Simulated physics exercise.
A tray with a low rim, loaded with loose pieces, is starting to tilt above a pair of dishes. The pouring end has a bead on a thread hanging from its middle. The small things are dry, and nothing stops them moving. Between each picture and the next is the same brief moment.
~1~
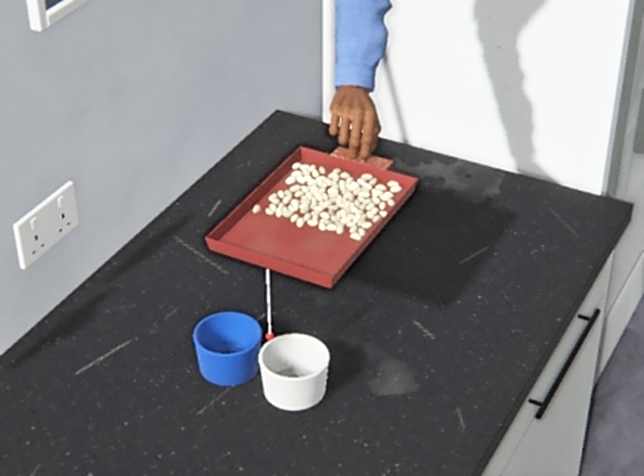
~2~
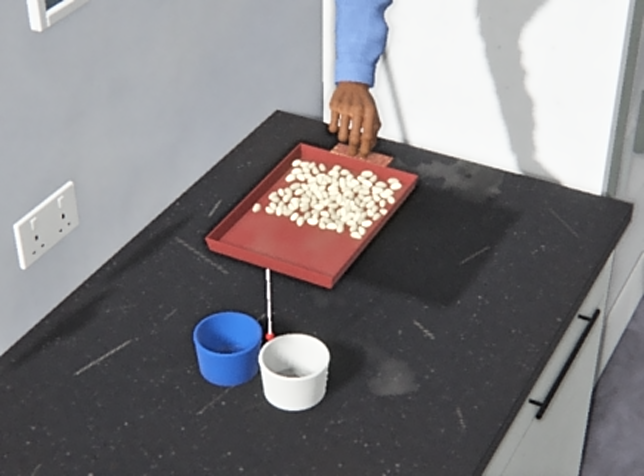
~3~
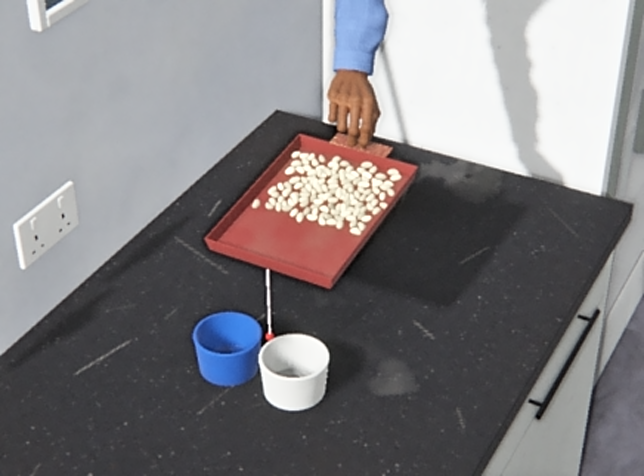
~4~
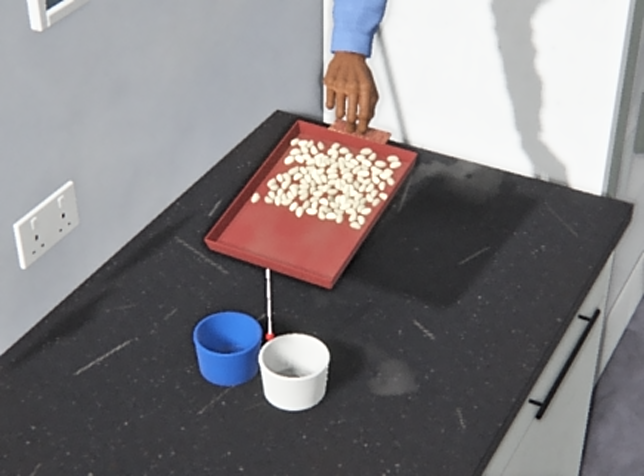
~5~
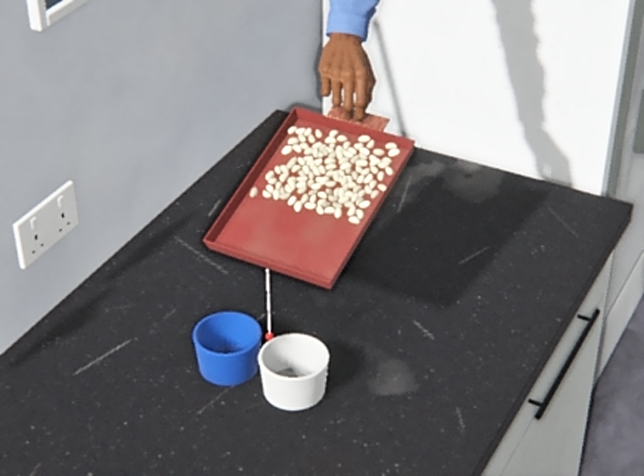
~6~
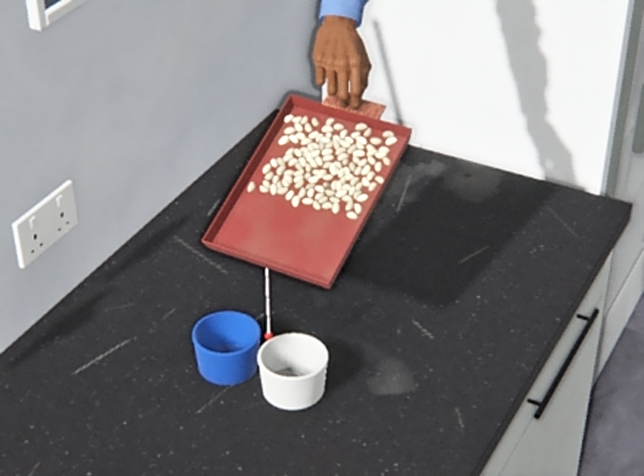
To begin with, a hand holds a red tray of white beans nearly flat above a dark counter, over a blue dish and a white dish. The hand then steadily raises the tray's far end, tilting it clearly towards the dishes, while the beans stay clustered towards the raised end.
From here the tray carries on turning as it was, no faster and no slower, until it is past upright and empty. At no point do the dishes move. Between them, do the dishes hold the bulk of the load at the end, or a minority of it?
So the dishes get the minority of the load, I reckon.
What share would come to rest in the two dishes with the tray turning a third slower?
It would come out near 20 per cent.
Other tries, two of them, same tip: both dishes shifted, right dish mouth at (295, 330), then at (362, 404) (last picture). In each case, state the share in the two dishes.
It comes to near 0 per cent the first time and near 40 per cent the second time.
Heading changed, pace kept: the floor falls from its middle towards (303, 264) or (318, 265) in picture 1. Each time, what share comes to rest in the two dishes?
For the first aim it is 30 in a hundred, for the second 30 in a hundred.
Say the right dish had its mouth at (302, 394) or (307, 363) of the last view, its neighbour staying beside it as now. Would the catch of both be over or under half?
Beyond half, then short of half.
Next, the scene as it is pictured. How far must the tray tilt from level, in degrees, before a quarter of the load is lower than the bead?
It's turned some 90 degrees by then.
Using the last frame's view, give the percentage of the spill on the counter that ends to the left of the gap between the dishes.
That comes to about 70 per cent of the pieces.
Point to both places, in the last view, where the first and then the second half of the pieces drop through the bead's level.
The early half goes through (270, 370), the late half through (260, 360).
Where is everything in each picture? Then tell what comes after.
In the first frame, corners of the pouring end near (210, 237) and (330, 276), level; middle of the load near (334, 200), white beans; left dish near (211, 365); right dish near (278, 390); bead on its thread near (270, 337).
In the second frame, corners of the pouring end near (210, 238) and (330, 276), level; middle of the load near (334, 198).
In the third frame, corners of the pouring end near (209, 238) and (330, 277), tipped barely, level across its low end; middle of the load near (333, 192).
In the fourth frame, corners of the pouring end near (208, 238) and (329, 278), tipped a little, level across its low end; middle of the load near (333, 182).
In the fifth frame, corners of the pouring end near (207, 239) and (328, 279), tipped clearly, level across its low end; middle of the load near (331, 173).
In the sixth frame, corners of the pouring end near (206, 239) and (327, 280), tipped clearly, level across its low end; middle of the load near (328, 165); left dish near (210, 365); right dish near (277, 389).
Shortly afterwards, tray tipped steeply; the bulk on the tray; a little in the air.
Next, tray tipped past a quarter turn; near half on the tray; only a few in the right dish; only a few in the left dish; near a third outside both; a little in the air.
Some moments later, tray tipped past a quarter turn; a little in the right dish; only a few in the left dish; the bulk outside both.
In the end, tray tipped past a quarter turn; a little in the right dish; only a few in the left dish; the bulk outside both.
